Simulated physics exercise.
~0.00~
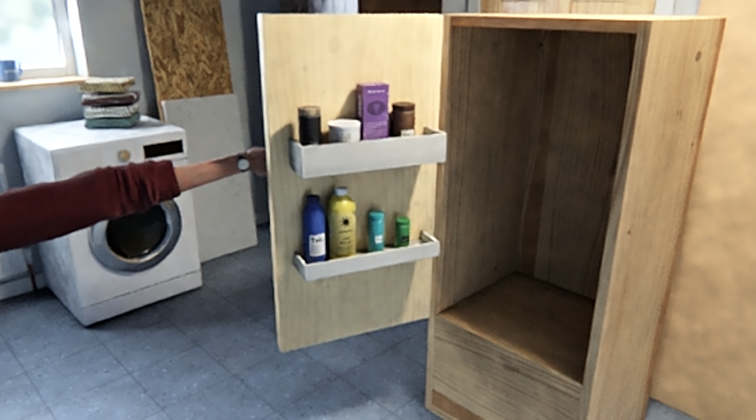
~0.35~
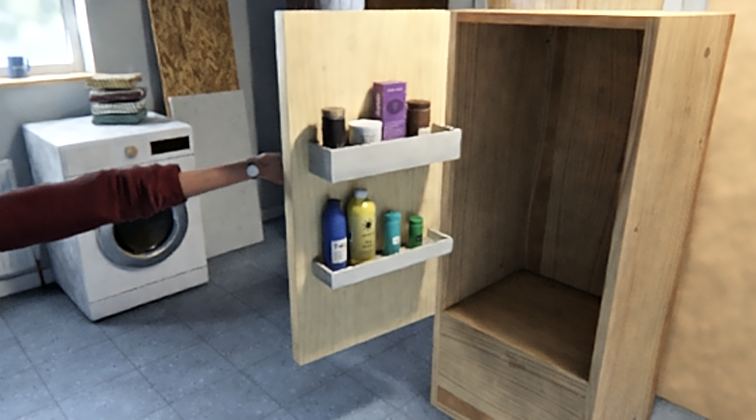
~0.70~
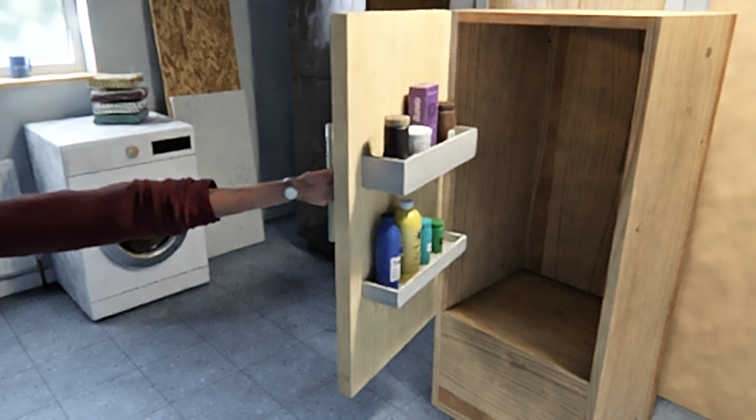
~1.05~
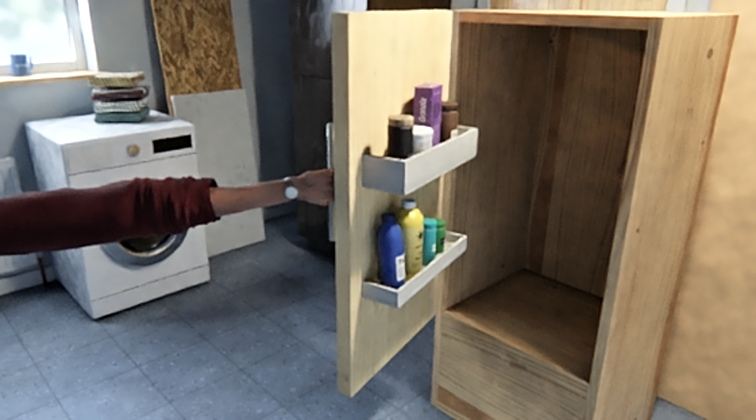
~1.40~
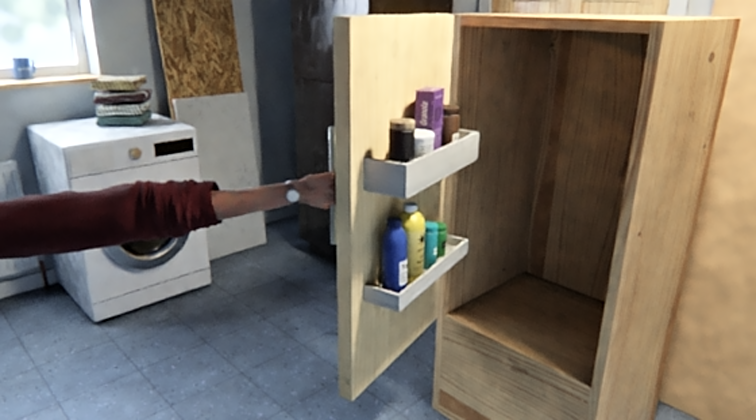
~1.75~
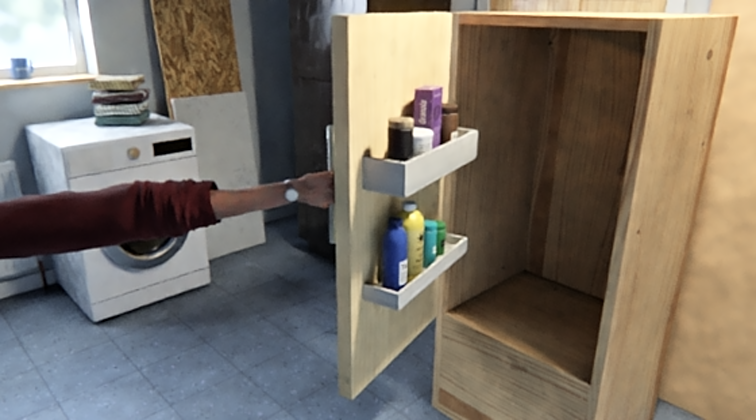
A pale wooden cupboard door carrying two racks of jars, bottles and a purple carton swings right as a red-sleeved arm pushes it partway toward the empty cupboard, then it stops, still open, with the hand on its edge and the items upright behind the rails.
